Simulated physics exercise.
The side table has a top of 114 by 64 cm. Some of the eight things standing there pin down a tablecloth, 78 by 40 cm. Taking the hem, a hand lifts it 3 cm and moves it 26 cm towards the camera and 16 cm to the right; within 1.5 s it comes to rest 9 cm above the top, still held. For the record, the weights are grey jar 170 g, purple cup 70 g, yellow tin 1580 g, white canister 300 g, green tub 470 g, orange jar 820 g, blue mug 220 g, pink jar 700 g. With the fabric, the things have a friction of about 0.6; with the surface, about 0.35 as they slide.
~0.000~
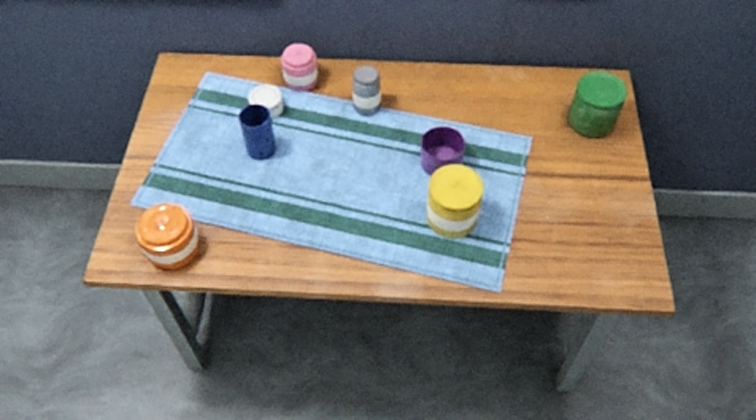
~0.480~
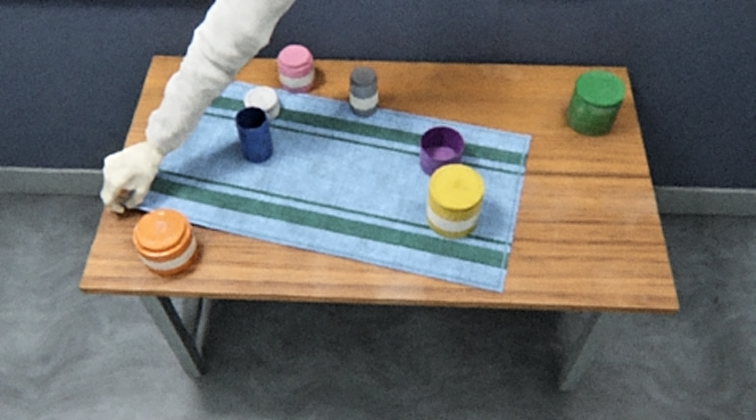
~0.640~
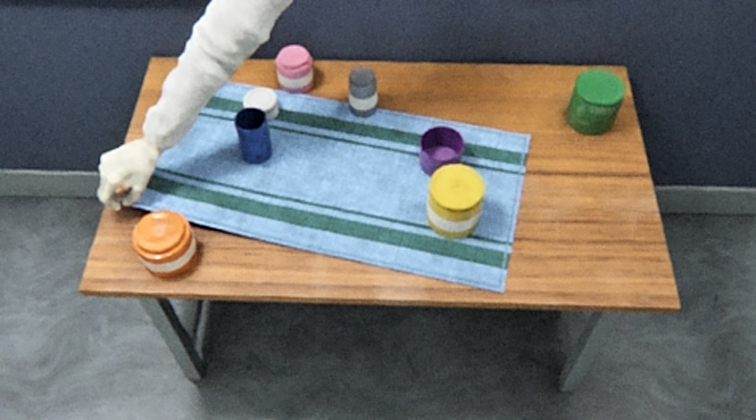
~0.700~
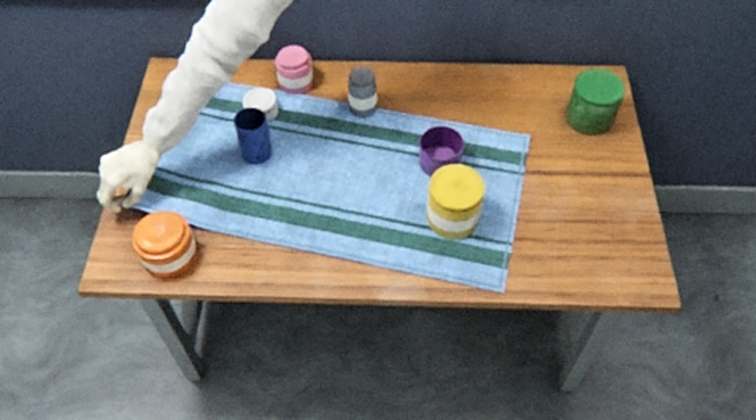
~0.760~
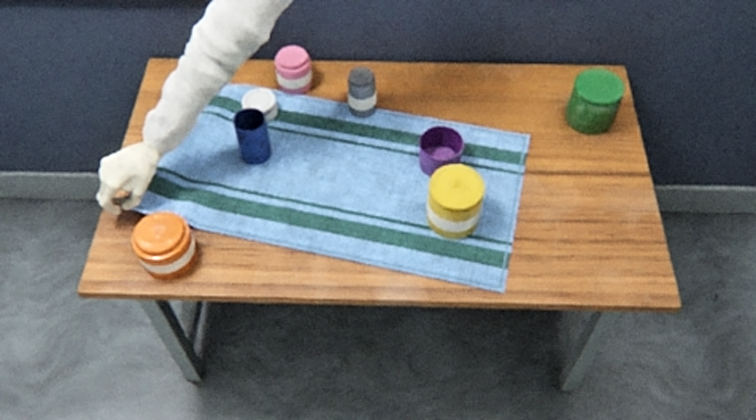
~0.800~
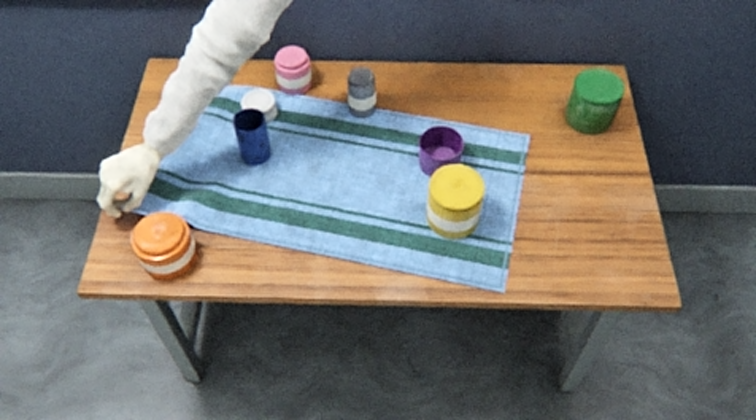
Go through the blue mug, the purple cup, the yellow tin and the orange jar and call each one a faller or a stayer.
Blue mug: Stayer. Purple cup: Stayer. Yellow tin: Stayer. Orange jar: Faller.
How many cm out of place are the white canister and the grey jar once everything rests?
Result: White canister 25 cm, grey jar 10 cm.
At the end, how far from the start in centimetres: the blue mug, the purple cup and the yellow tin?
About: Blue mug 25 cm, purple cup 4 cm, yellow tin 0 cm.
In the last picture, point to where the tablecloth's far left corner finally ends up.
Around pixel (178, 177).
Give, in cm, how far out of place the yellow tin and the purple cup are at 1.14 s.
Yellow tin: 0 cm; purple cup: 0 cm.
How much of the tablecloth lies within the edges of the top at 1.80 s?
Roughly 95% of it.
At 1.1 s, 100 % of the tablecloth is still over the top; blue mug 4 cm off its start, orange jar 2 cm off its start, purple cup 1 cm off its start.
At 1.5 s, 100 % of the tablecloth is still over the top; orange jar 11 cm off its start, blue mug 9 cm off its start, purple cup 2 cm off its start.
At 1.8 s, 95 % of the tablecloth is still over the top; orange jar over the edge, blue mug 16 cm off its start at (246, 181), purple cup 3 cm off its start at (428, 146).
At 2.1 s, 95 % of the tablecloth is still over the top; orange jar over the edge, blue mug 20 cm off its start, purple cup 4 cm off its start.
At 3.7 s, 95 % of the tablecloth is still over the top; orange jar over the edge, blue mug 24 cm off its start at (249, 216), purple cup 4 cm off its start at (423, 148), yellow tin 0 cm off its start at (457, 186).
